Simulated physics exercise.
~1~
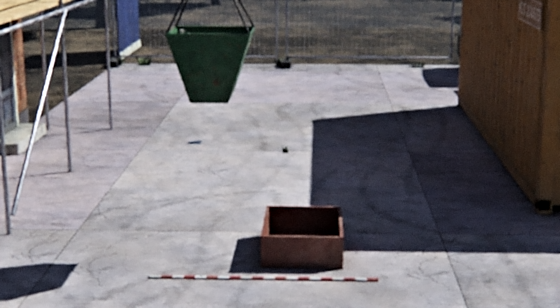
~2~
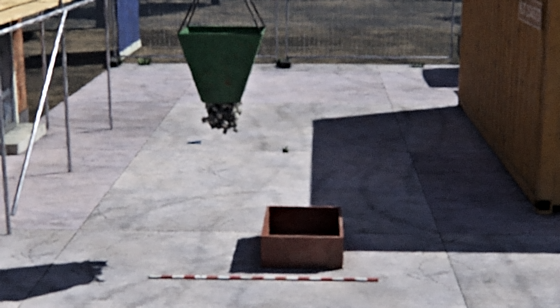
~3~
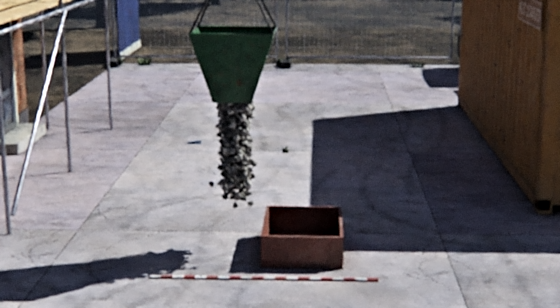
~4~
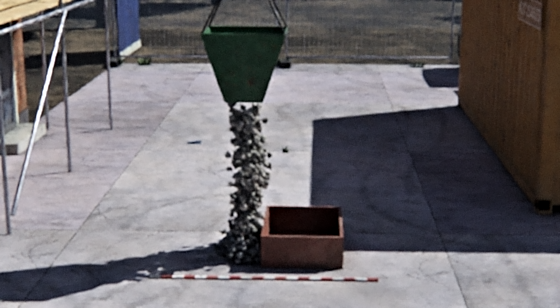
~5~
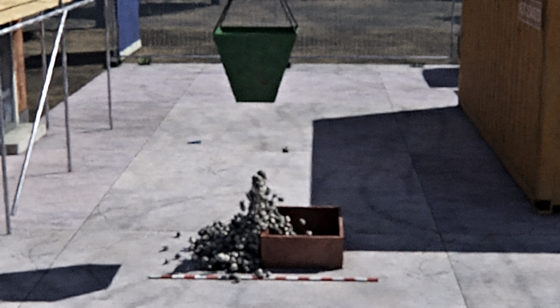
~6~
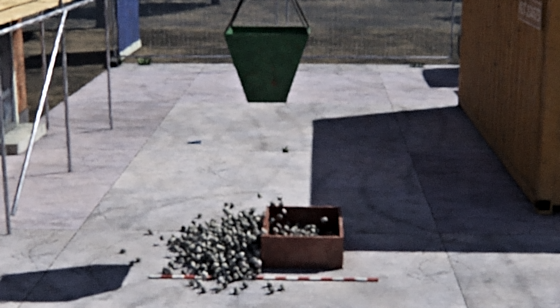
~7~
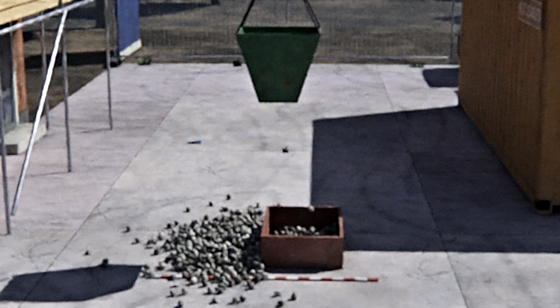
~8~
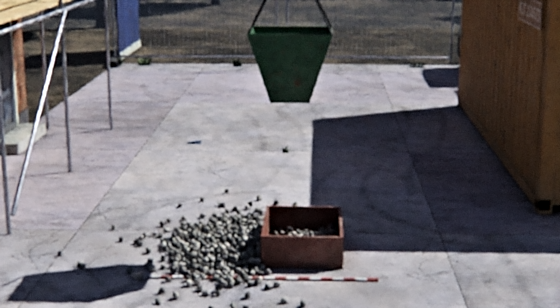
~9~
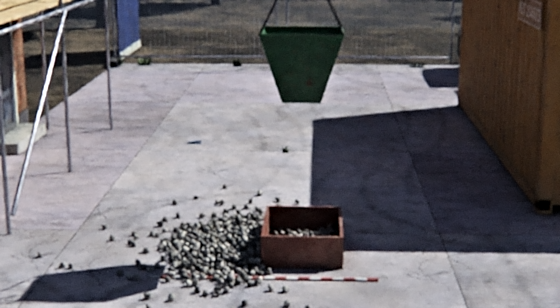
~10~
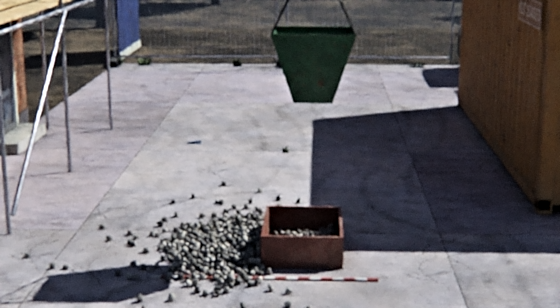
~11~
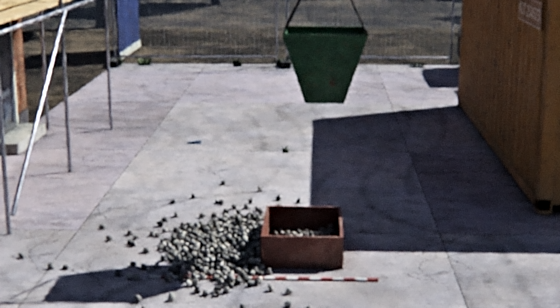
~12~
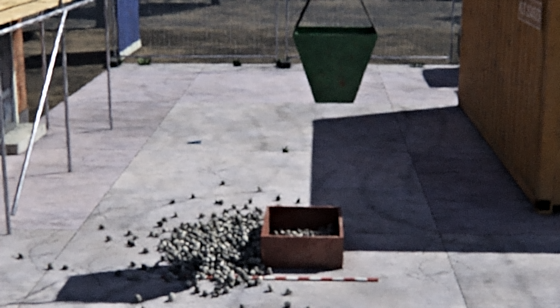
A green skip hanging from cables drifted right over a concrete yard and dropped a stream of grey stones, most of which landed left of a reddish-brown box and spread into a wide heap, with only a small share ending up inside it.
